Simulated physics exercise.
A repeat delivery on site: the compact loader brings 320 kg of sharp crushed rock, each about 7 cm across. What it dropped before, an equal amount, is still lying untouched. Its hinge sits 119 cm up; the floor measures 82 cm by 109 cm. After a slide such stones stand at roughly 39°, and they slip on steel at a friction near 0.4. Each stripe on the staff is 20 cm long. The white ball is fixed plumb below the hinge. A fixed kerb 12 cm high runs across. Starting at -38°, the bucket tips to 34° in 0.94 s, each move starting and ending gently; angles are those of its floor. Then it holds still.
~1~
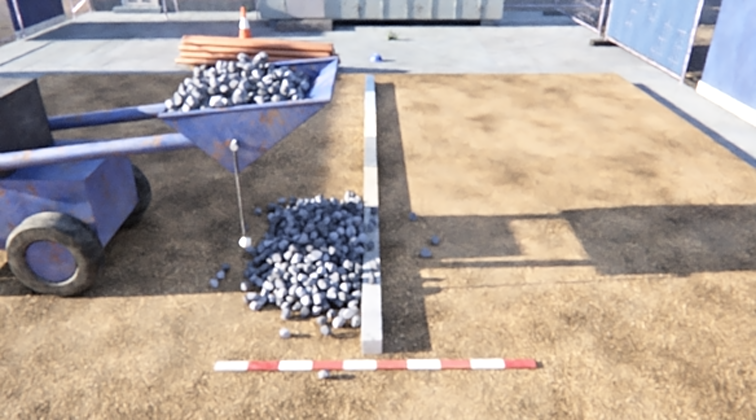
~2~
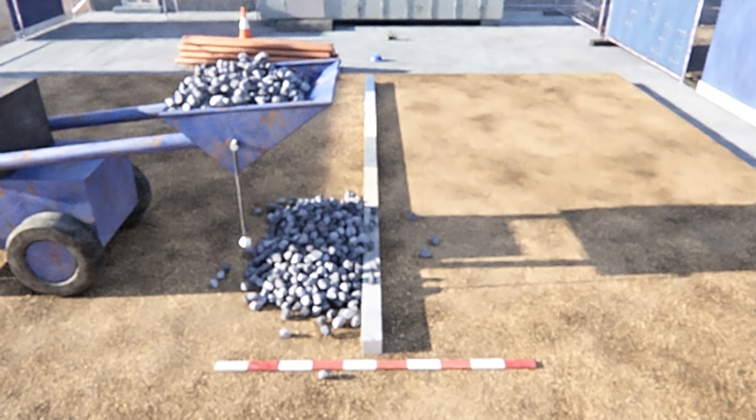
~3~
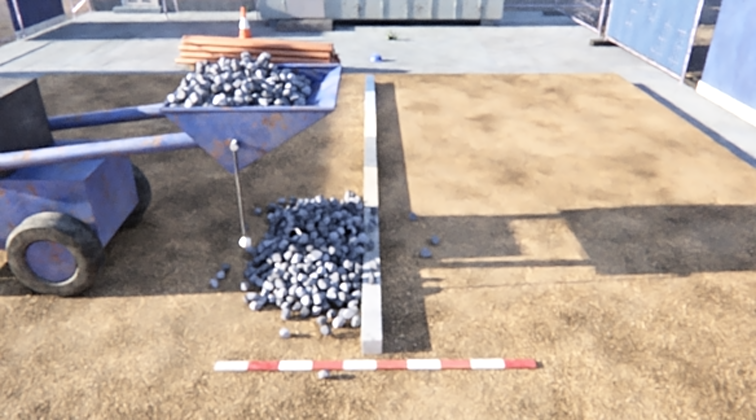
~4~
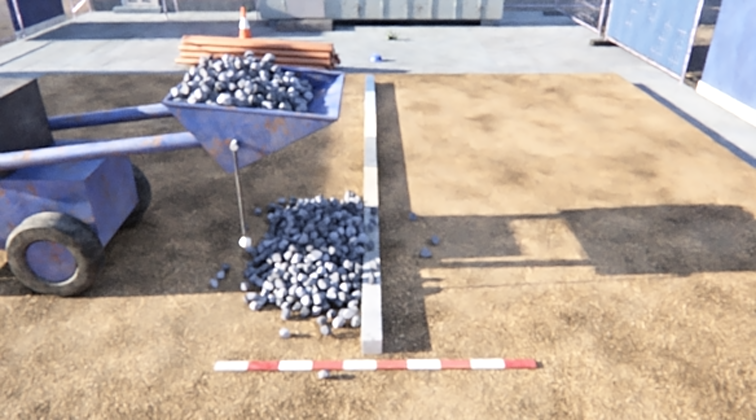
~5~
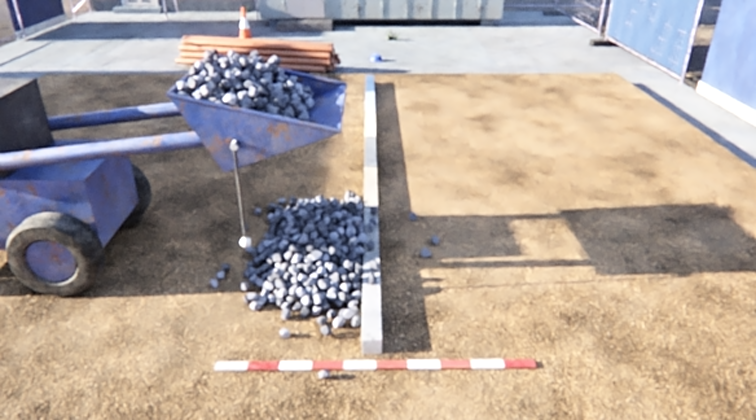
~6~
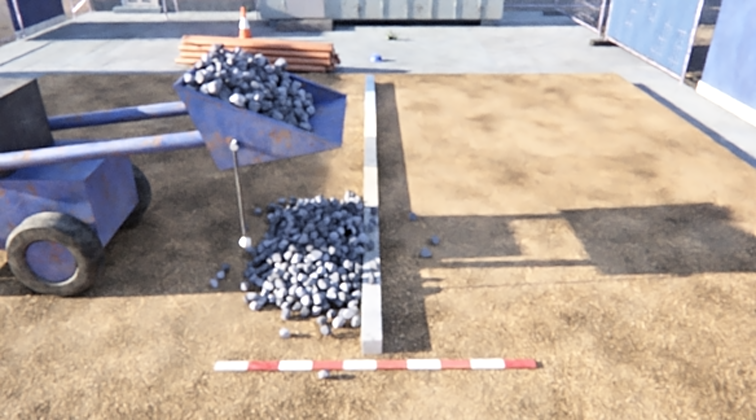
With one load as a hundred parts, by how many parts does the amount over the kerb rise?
About 60 per cent.
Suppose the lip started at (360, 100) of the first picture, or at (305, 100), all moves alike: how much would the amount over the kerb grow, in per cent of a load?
Near 90 per cent from the first place, 35 from the second.
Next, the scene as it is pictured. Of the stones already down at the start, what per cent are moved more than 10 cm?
About 0 per cent.
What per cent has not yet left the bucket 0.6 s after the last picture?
About 85 per cent.
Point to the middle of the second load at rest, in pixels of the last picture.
Near (388, 239).
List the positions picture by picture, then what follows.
In the first frame, the bucket is at -38°, its lip at (330, 100); the top of the load is at (252, 62). The earlier load is highest near (318, 218), 26 cm above ground level, 100 % on this side of the kerb, 1 % over the kerb.
In the second frame, the bucket is at -37°, its lip at (332, 102); the top of the load is at (248, 63).
In the third frame, lip at (334, 109), floor tilted -33°, highest stones at (251, 63).
In the fourth frame, lip at (338, 119), floor tilted -27°, highest stones at (228, 63).
In the fifth frame, lip at (341, 132), floor tilted -19°, highest stones at (211, 62).
In the sixth frame, lip at (342, 146), floor tilted -11°, highest stones at (218, 57).
Then, 0.3 s after the last picture the floor is at 22°; in per cent of one load, 100 in the bucket, 100 on this side of the kerb, 1 over the kerb; the foremost stones are at (393, 237).
Then, 0.6 s after the last picture the floor is at 34°; in per cent of one load, 83 in the bucket, 117 on this side of the kerb, 1 over the kerb; the foremost stones are at (393, 237).
Then, 1.0 s after the last picture the floor is at 34°; in per cent of one load, 35 in the bucket, 152 on this side of the kerb, 14 over the kerb; the foremost stones are at (429, 248).
Then, 3.6 s after the last picture the floor is at 34°; in per cent of one load, 0 in the bucket, 140 on this side of the kerb, 61 over the kerb; the foremost stones are at (513, 246). Net gain over the kerb, 60.
